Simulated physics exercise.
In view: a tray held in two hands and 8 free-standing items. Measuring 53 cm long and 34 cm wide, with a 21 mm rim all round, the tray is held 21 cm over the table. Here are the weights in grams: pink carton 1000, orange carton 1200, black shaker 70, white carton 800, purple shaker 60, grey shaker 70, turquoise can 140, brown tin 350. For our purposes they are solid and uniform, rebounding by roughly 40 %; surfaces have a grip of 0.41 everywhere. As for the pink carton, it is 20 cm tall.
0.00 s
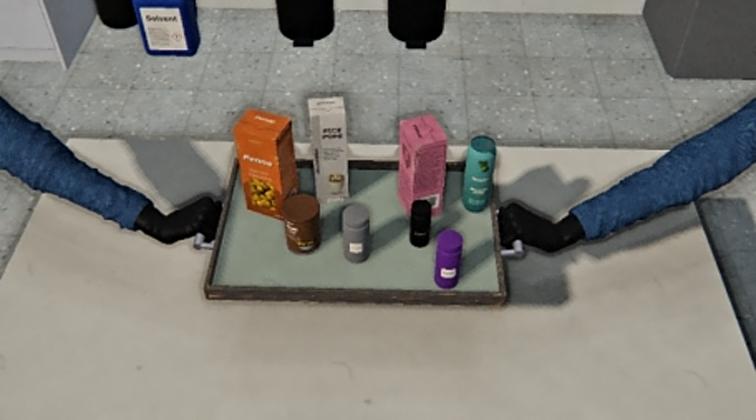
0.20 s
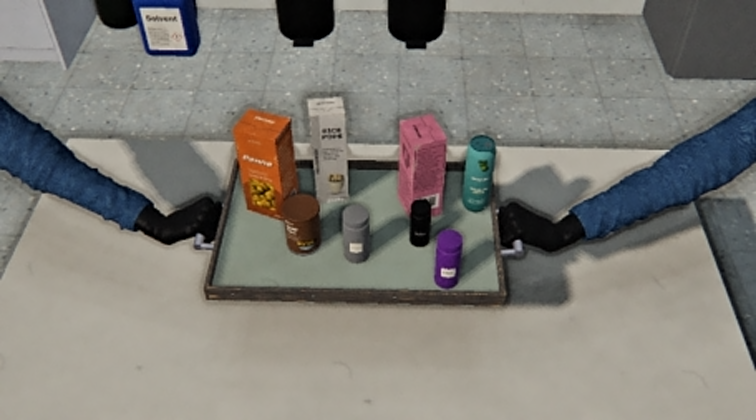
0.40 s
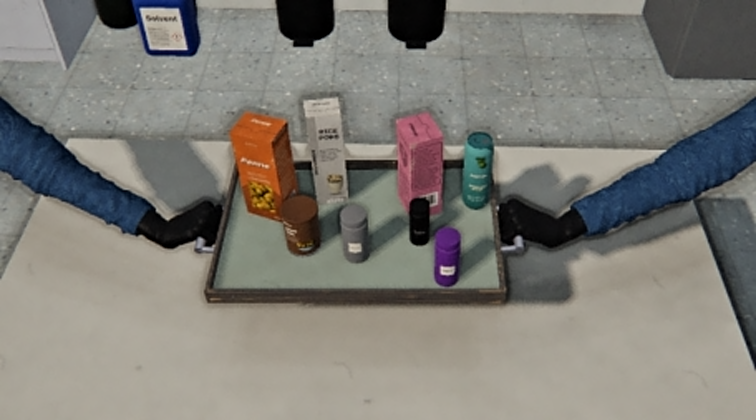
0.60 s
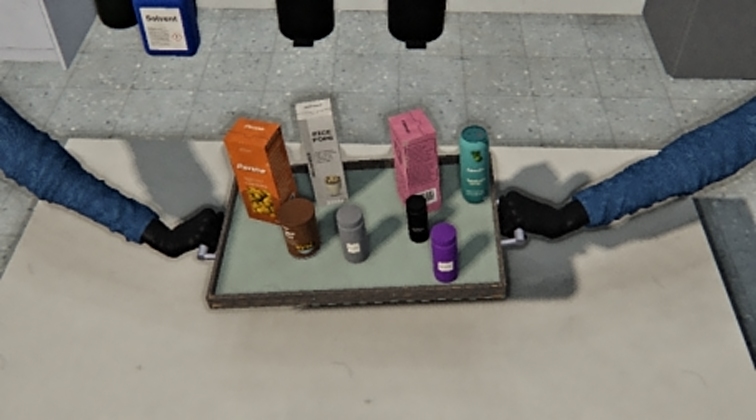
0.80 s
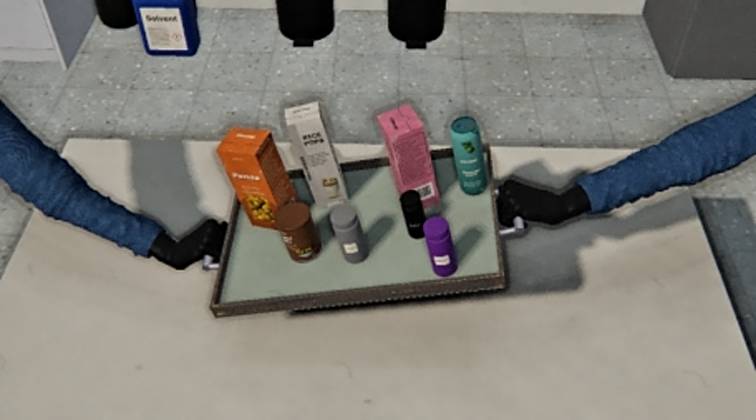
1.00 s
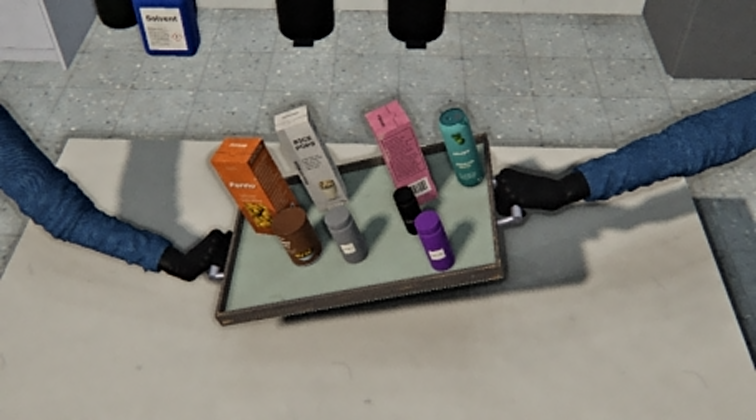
Above a pale table on a grey tiled floor, two black-gloved hands hold a tray of cartons, shakers, a brown tin and a turquoise can level, then tilt it steadily, lowering its left side and raising its right.
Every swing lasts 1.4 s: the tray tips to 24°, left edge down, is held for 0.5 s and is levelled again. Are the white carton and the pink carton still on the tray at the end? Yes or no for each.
White carton - no, pink carton - yes.
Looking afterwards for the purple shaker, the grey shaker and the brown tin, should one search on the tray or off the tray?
Outcome: The purple shaker remains on its support; the grey shaker remains on its support; the brown tin departs its support.
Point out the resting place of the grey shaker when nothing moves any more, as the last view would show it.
It ends up near (248, 251).
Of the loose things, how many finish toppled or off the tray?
Altogether, 8.
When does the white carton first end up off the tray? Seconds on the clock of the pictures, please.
It happens near 1.8 s.
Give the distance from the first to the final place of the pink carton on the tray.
Roughly 29 centimetres.
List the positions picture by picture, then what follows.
Tray level; white carton (329, 152); pink carton (422, 170), in the first picture.
Tray level; purple shaker (448, 260); grey shaker (357, 235), in the second picture.
Tilt 2°, left edge down; turquoise can (478, 172); brown tin (302, 227), in the third picture.
Tilt 6°, left edge down; orange carton (264, 174); black shaker (418, 219), in the fourth picture.
Tilt 12°, left edge down; purple shaker (441, 247); grey shaker (350, 235), in the fifth picture.
Tilt 18°, left edge down; white carton (313, 161); pink carton (403, 157), in the sixth picture.
Around 1.60 s, tilt 24°, left edge down; orange carton now off the tray; pink carton on its side near (340, 208); white carton tipped 58° against what carries it near (258, 182).
Around 1.80 s, tilt 24°, left edge down; white carton and brown tin now off the tray; pink carton on its side near (299, 228); purple shaker on its side.
Around 1.90 s, tilt 24°, left edge down; pink carton on its side near (283, 232); black shaker on its side; purple shaker on its side.
Around 2.70 s, tilt 12°, left edge down; pink carton on its side near (278, 221); black shaker on its side; purple shaker on its side.
Finally (3.9 s), off the tray, orange carton, white carton and brown tin; on their side or leaning hard on the tray, pink carton, black shaker, purple shaker, grey shaker and turquoise can. Final places as that camera would see them, white carton near (216, 204), pink carton near (278, 210).
